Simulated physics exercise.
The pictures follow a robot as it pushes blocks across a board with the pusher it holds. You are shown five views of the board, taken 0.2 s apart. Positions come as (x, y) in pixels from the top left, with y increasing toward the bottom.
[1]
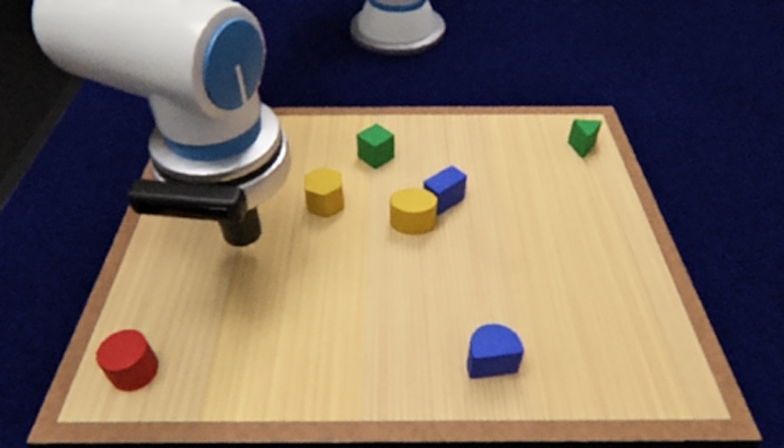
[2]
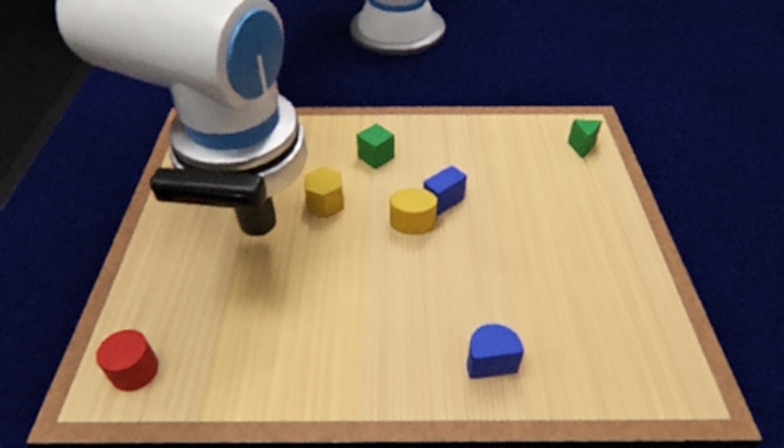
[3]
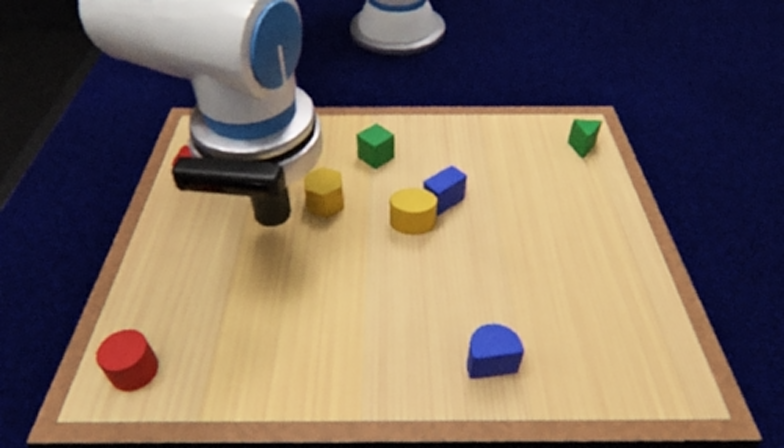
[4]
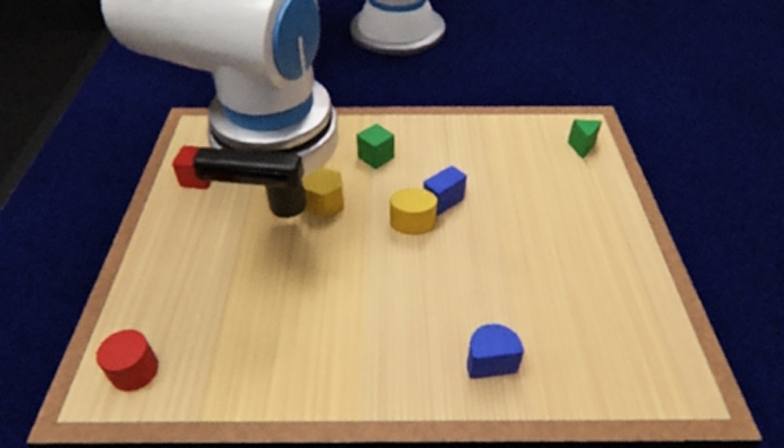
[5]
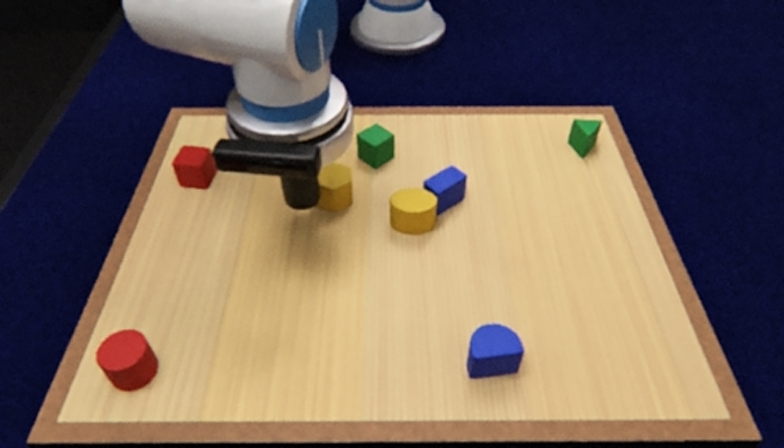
The video shows a white and blue robot arm moving its black pusher right and slightly away over a wooden board of colored blocks, uncovering a red cube, then nudging the yellow six-sided block slightly to the right.
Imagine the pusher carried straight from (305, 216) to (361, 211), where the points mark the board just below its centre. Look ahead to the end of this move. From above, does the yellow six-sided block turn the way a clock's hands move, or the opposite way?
Counter-clockwise, from overhead.
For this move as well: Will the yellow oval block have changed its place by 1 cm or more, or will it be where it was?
If the pusher follows that path, the yellow oval block stays in its place.
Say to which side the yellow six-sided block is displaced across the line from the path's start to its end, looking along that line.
Slides left.
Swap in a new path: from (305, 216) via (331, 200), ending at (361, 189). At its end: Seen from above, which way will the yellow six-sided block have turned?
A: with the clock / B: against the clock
It's A.
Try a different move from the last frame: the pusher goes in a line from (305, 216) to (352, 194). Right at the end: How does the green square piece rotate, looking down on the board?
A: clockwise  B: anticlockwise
Option B.
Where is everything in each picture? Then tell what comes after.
The first picture shows lower end of the pusher (243, 234), tops of blocks, yellow six-sided block (323, 180), yellow oval block (413, 199).
The second picture shows pusher (258, 224), blocks as before.
The third picture shows pusher (273, 215), blocks as before.
The fourth picture shows pusher (288, 207), blocks as before.
The fifth picture shows pusher (303, 199), yellow six-sided block (333, 175), yellow oval block (413, 199).
On the path given first. Halfway along, pusher (332, 196); yellow six-sided block (353, 168), turned 30° anticlockwise.
At the end, pusher (360, 194); yellow six-sided block (366, 164), turned 70° anticlockwise; yellow oval block not moved.
